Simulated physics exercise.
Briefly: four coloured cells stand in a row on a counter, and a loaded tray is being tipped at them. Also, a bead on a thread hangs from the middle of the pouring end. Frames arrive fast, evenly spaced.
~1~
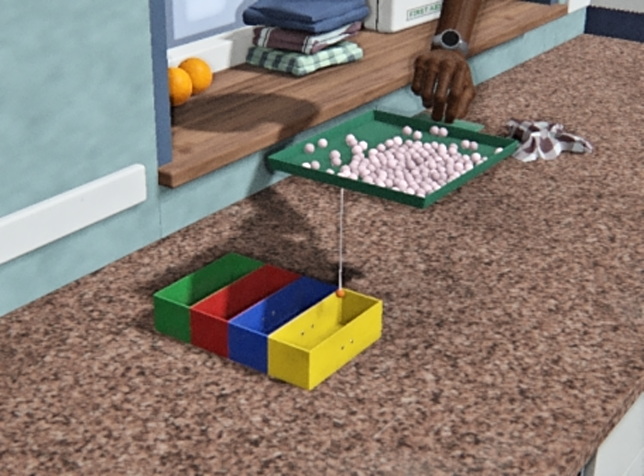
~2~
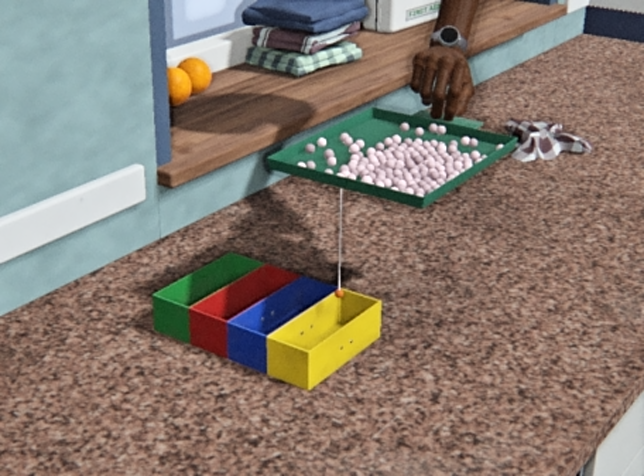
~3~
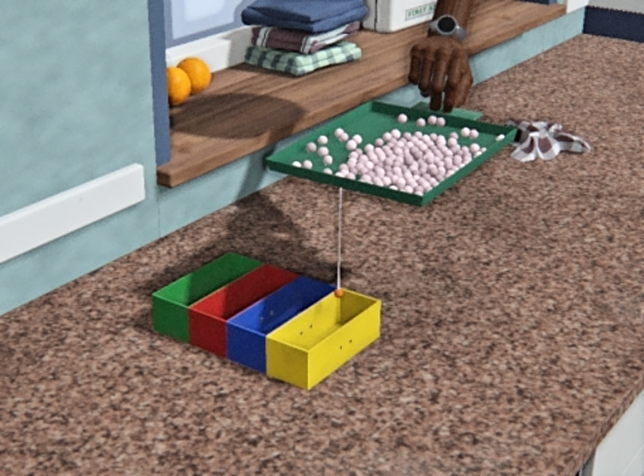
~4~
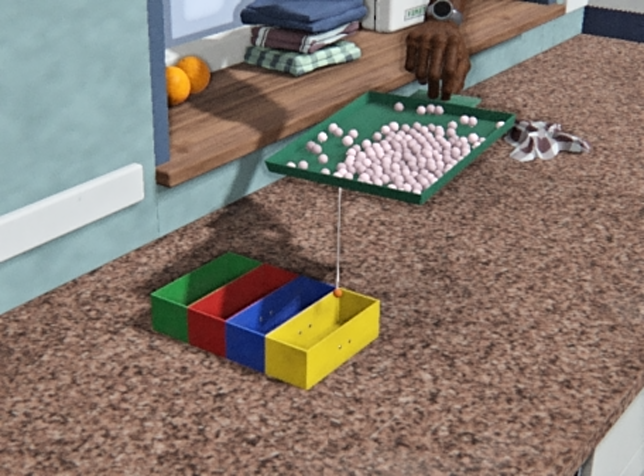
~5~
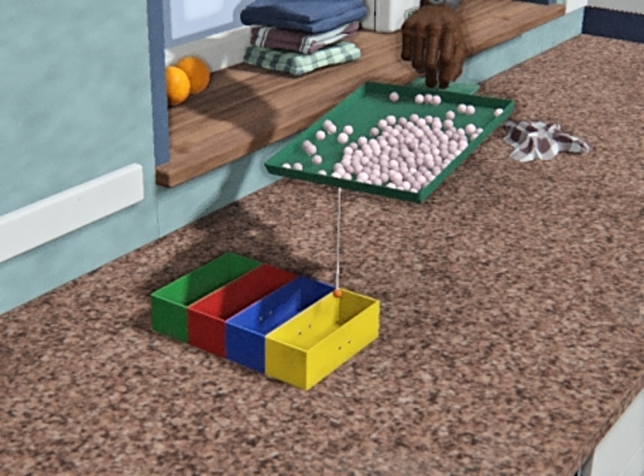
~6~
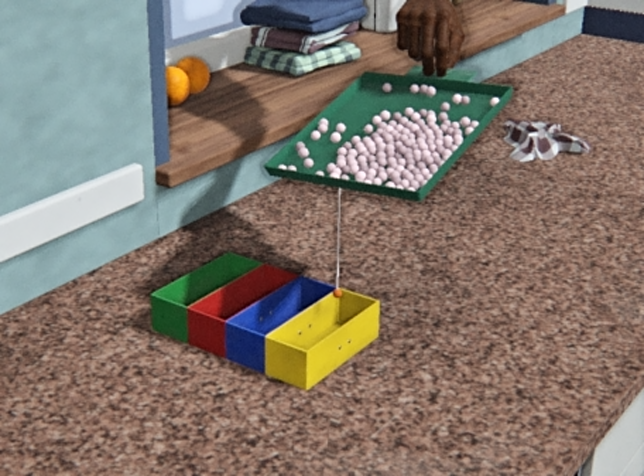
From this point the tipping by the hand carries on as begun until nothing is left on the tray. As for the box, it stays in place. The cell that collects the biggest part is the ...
... Red one.
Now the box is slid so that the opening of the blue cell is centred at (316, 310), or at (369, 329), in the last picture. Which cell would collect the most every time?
Well, the first time it's red, and the second time it's the green one.
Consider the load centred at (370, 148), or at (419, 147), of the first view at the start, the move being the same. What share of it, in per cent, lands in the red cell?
Estimate: 40 % first, 40 % second.
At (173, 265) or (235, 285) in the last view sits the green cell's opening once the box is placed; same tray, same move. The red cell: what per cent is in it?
Trial 1: 0 percent; trial 2: 40 percent.
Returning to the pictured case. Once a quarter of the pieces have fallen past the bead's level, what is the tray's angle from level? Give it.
Roughly 80 degrees at that moment.
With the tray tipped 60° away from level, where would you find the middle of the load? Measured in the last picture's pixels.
Its middle sits at about pixel (332, 160).
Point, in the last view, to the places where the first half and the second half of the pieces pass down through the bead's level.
First roughly (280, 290), then roughly (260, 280).
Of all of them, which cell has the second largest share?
The answer is that blue cell.
Just after the last frame, tray tipped steeply; the larger part on the tray; just a few in the red cell; just a few in the yellow cell; about a tenth falling or outside the box.
A moment on, tray tipped right over; about a tenth on the tray; roughly a third in the red cell; roughly a quarter in the blue cell; about a tenth in the yellow cell; just a few in the green cell; roughly a quarter falling or outside the box.
Further on, tray tipped past a quarter turn; roughly half in the red cell; roughly a quarter in the blue cell; about a tenth in the yellow cell; just a few in the green cell; about a tenth falling or outside the box.
When it is over, tray tipped past a quarter turn; roughly half in the red cell; roughly a quarter in the blue cell; about a tenth in the yellow cell; just a few in the green cell; about a tenth outside the box.
